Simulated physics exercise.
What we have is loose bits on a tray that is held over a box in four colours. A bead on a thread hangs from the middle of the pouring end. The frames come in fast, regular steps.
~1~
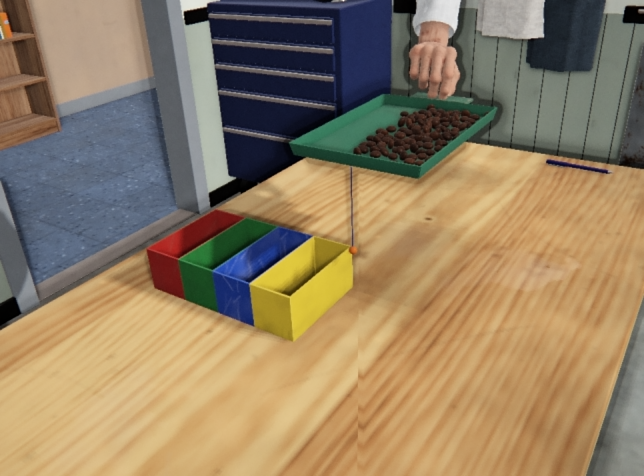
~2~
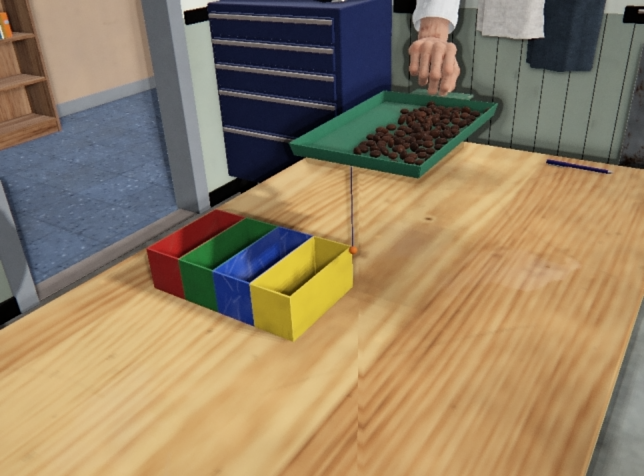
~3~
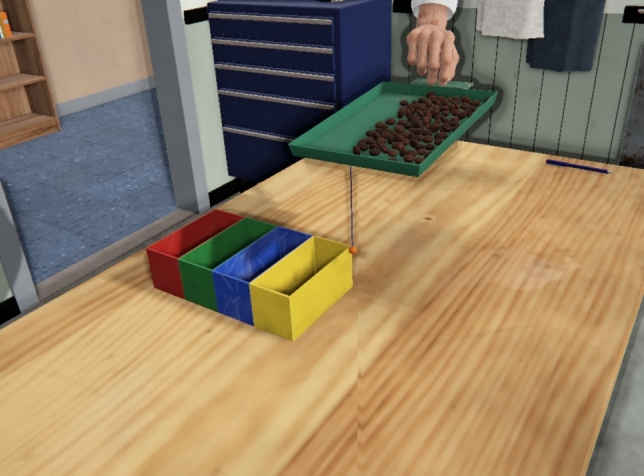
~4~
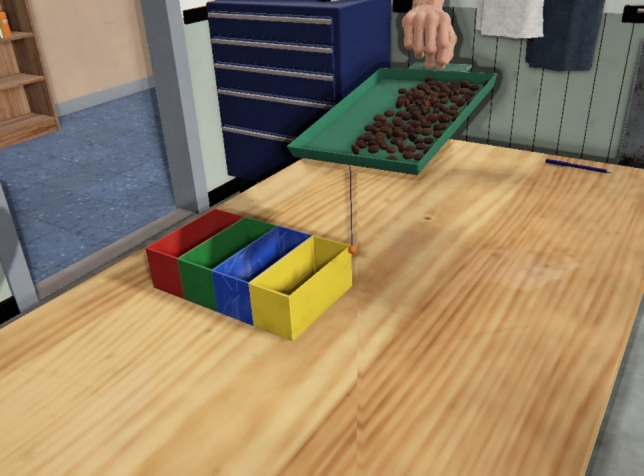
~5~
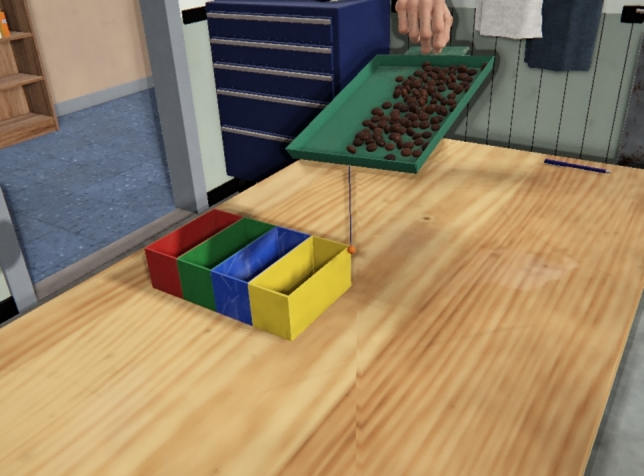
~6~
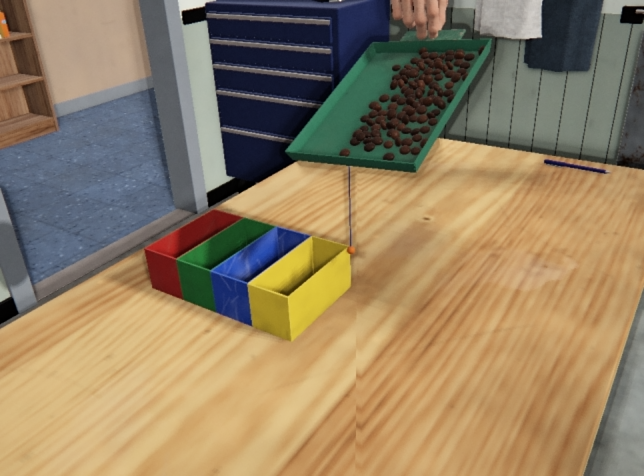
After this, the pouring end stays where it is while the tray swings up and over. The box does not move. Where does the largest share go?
It favours the yellow compartment.
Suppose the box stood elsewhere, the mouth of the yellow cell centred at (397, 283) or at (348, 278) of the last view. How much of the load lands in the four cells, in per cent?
About 90 and 100 per cent.
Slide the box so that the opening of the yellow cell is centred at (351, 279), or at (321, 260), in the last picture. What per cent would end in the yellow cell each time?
Roughly 20 per cent, and 50 per cent.
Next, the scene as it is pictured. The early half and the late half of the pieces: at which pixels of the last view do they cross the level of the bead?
The first part at (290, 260); the rest at (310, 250).
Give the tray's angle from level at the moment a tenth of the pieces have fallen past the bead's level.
At about 75°.
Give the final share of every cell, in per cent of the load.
Red cell near 0; green cell near 0; blue cell near 20; yellow cell near 50.
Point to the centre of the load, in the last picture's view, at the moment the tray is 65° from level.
Roughly at (336, 146).
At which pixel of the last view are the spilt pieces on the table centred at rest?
At about (327, 341).
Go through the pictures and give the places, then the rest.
The first frame shows corners of the pouring end at (293, 142) and (419, 165), level; middle of the load at (418, 133), flat chocolate drops; bead on its thread at (353, 250); red cell at (166, 270); green cell at (198, 282); blue cell at (234, 294); yellow cell at (272, 308).
The second frame shows corners of the pouring end at (293, 142) and (419, 165), level; middle of the load at (418, 131).
The third frame shows corners of the pouring end at (292, 144) and (418, 164), tipped barely, lowest at the left corner; middle of the load at (418, 125).
The fourth frame shows corners of the pouring end at (291, 145) and (416, 162), tipped a little, lowest at the left corner; middle of the load at (416, 115).
The fifth frame shows corners of the pouring end at (290, 147) and (414, 161), tipped clearly, lowest at the left corner; middle of the load at (414, 106).
The sixth frame shows corners of the pouring end at (289, 150) and (413, 161), tipped clearly, lowest at the left corner; middle of the load at (411, 98); red cell at (164, 270); green cell at (196, 282); blue cell at (231, 294); yellow cell at (270, 308).
Soon, tray tipped steeply; nearly all on the tray; a small part falling or outside the box.
A while on, tray tipped past a quarter turn; a small part on the tray; about a quarter in the yellow cell; a small part in the blue cell; about a third falling or outside the box.
Towards the end, tray tipped past a quarter turn; about half in the yellow cell; about a quarter in the blue cell; about a third falling or outside the box.
Finally, tray tipped past a quarter turn; about half in the yellow cell; about a quarter in the blue cell; none in the green cell; none in the red cell; about a third outside the box.
